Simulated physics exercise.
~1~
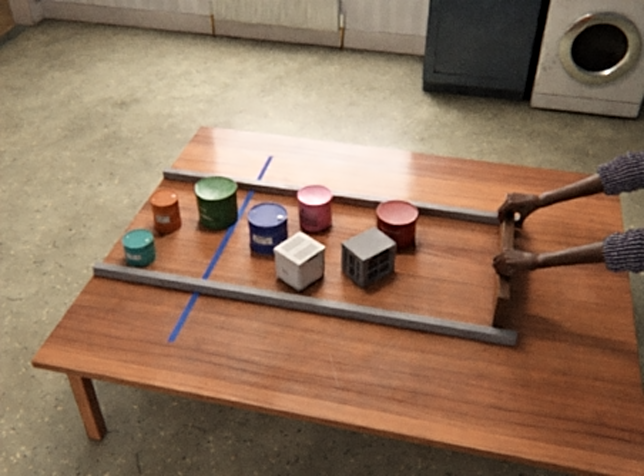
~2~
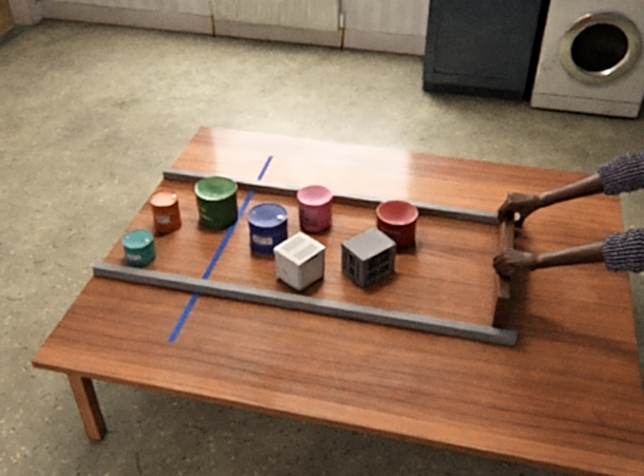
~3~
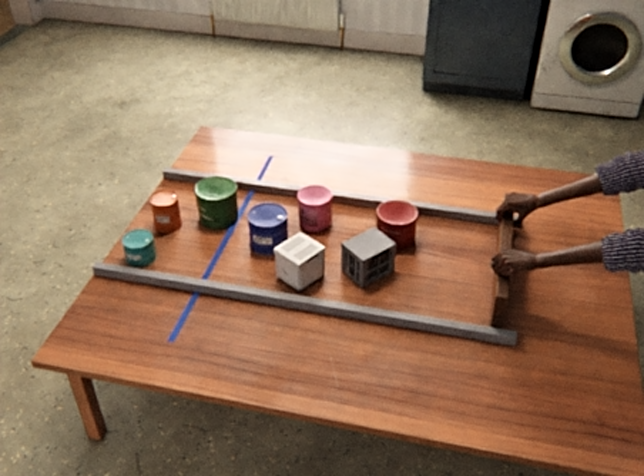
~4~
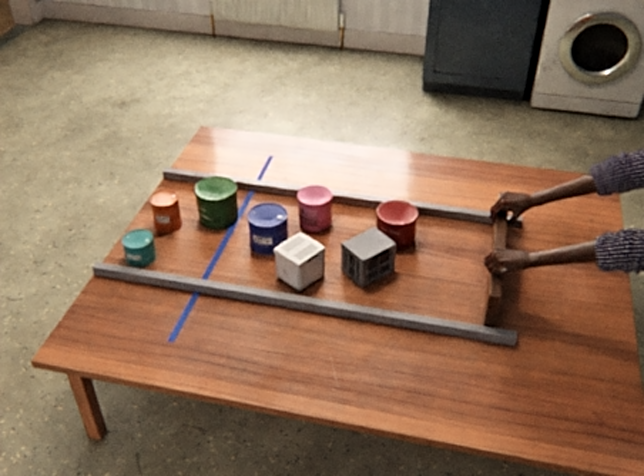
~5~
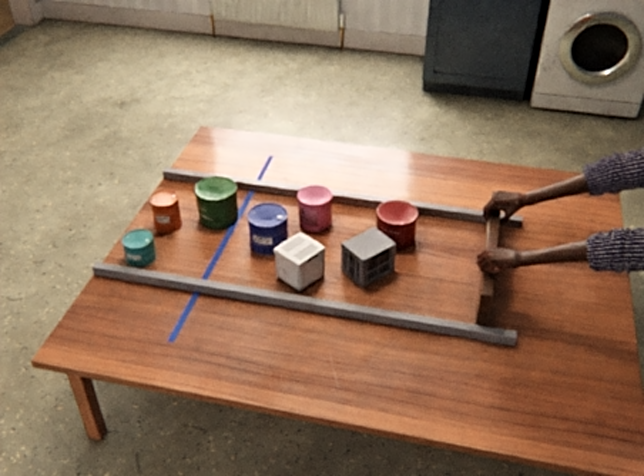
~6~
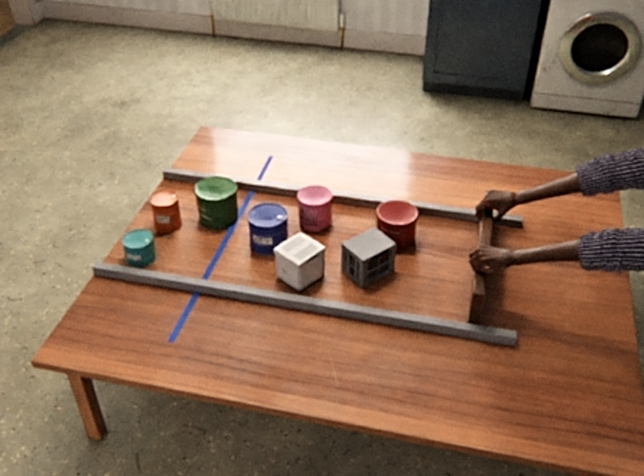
Two hands sliding a wooden plank slightly left between grey rails on a table, the canisters and boxes ahead staying still.
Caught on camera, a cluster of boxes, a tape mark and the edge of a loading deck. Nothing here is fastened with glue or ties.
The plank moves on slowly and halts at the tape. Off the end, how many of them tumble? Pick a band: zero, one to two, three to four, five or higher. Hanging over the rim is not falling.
Band: Zero.
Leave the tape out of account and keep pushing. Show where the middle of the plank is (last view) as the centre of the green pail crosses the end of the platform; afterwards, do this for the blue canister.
Around (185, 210) first and around (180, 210) second.
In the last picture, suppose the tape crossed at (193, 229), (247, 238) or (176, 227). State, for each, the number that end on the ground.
In order: 1, 0 and 3.
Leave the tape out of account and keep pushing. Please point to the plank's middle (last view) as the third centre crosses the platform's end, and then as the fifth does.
At (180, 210) for the third, at (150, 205) for the fifth.
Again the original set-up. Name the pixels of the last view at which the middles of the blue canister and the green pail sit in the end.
Looks like one lands around (171, 225), and the other around (179, 200).
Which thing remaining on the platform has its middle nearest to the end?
The orange canister is the one.
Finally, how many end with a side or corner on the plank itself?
The answer is 3.
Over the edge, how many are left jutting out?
The tally is 0.
A little later, none off yet; turquoise canister at rest near (139, 248); orange canister at rest near (166, 212); green pail at rest near (217, 203).
When it is over, the number that fall off is zero.
